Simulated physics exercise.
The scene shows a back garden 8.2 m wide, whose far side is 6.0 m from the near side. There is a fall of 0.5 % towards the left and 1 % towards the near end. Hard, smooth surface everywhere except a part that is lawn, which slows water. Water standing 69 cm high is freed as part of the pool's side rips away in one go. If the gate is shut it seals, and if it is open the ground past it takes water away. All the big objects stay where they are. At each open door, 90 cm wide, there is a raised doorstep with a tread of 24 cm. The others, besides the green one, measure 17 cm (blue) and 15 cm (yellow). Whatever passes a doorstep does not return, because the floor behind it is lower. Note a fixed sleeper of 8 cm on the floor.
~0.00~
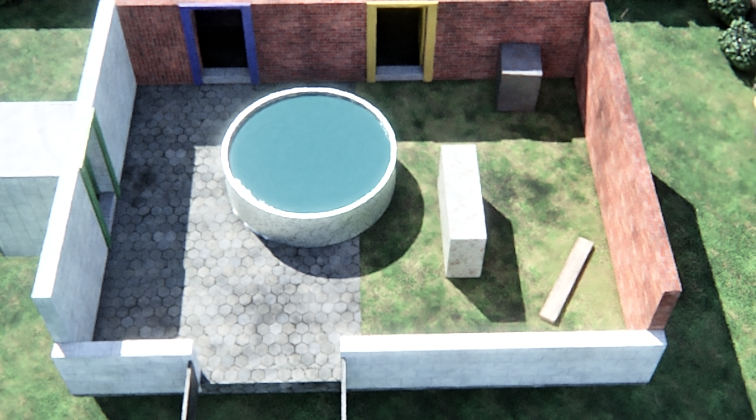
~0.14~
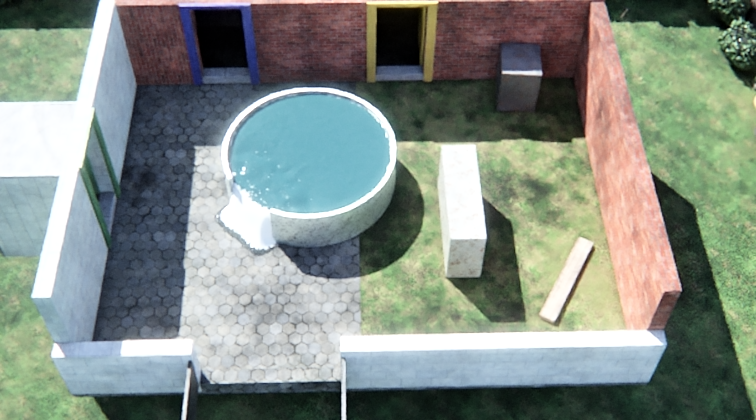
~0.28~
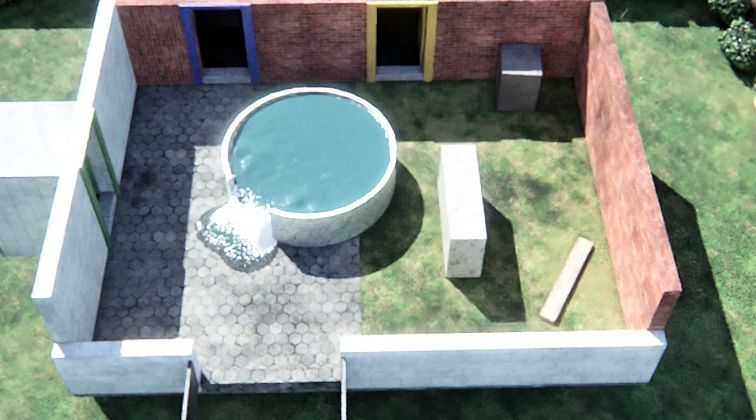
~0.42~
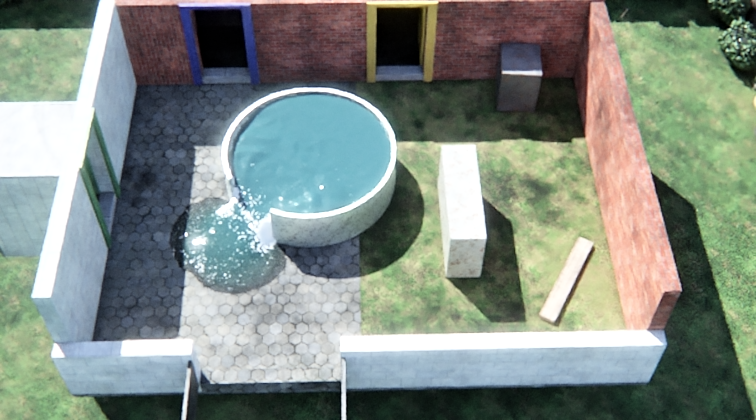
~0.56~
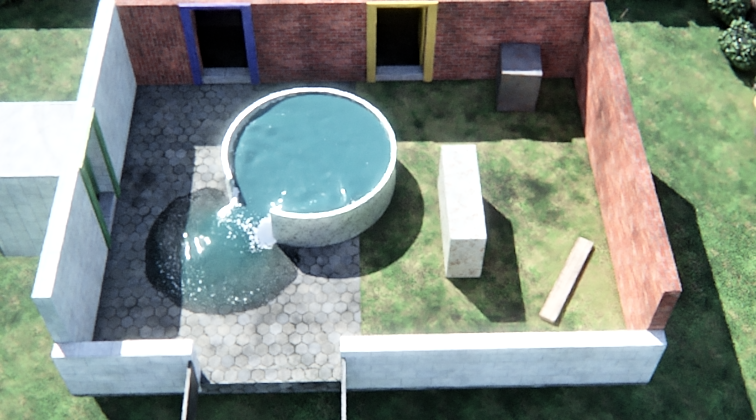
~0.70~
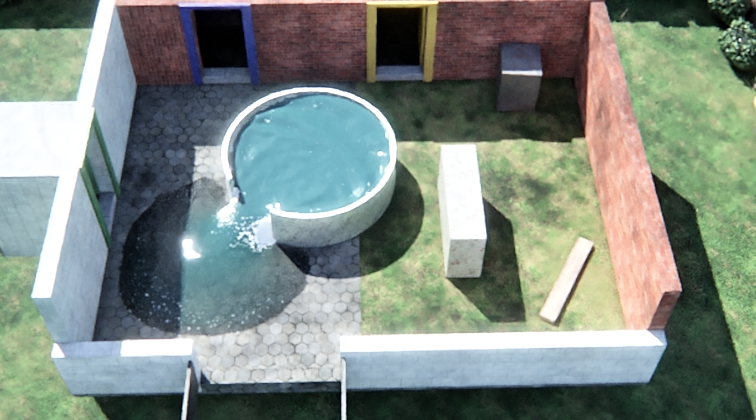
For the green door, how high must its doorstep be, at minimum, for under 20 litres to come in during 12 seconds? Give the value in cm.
It must be roughly 18 cm high.
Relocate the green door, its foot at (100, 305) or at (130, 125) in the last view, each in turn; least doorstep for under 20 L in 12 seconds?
Roughly 31 cm for the first and 7.5 cm for the second.
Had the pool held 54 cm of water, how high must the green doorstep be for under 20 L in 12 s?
Minimum height: Approx. 13.5 cm.
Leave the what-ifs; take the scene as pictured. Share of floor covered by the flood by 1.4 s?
Some 20 in a hundred.
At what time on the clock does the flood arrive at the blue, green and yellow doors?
Blue at 4.5 s, green at 0.9 s and yellow at 7.5 s.
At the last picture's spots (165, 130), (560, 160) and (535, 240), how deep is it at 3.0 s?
First spot about 2 cm, second about 0 cm, third about 0 cm.
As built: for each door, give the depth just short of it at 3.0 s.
Lab note, cm: Blue 0; green 17; yellow 0.
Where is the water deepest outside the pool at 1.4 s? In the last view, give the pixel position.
(88, 372).
After 1.4 s water covers 20 % of the floor, deepest (52 cm) near (88, 372); 17 cm at the green door, 0 litres in over its 19 cm doorstep.
After 3.0 s water covers 25 % of the floor, deepest (35 cm) near (88, 372); 17 cm at the green door, 9 litres in over its 19 cm doorstep.
After 12.0 s water covers 85 % of the floor, deepest (15 cm) near (88, 372); 8 cm at the green door, 15 litres in over its 19 cm doorstep.
At the green door as built, the water arrived by 1.0 s and peaked near 22 cm at 1.6 s.
Run again over the same 12 s with other heights there, 37 litres in over 16 cm, 5 litres over 21.5 cm. The limit of 20 litres is kept from about 18 cm up.
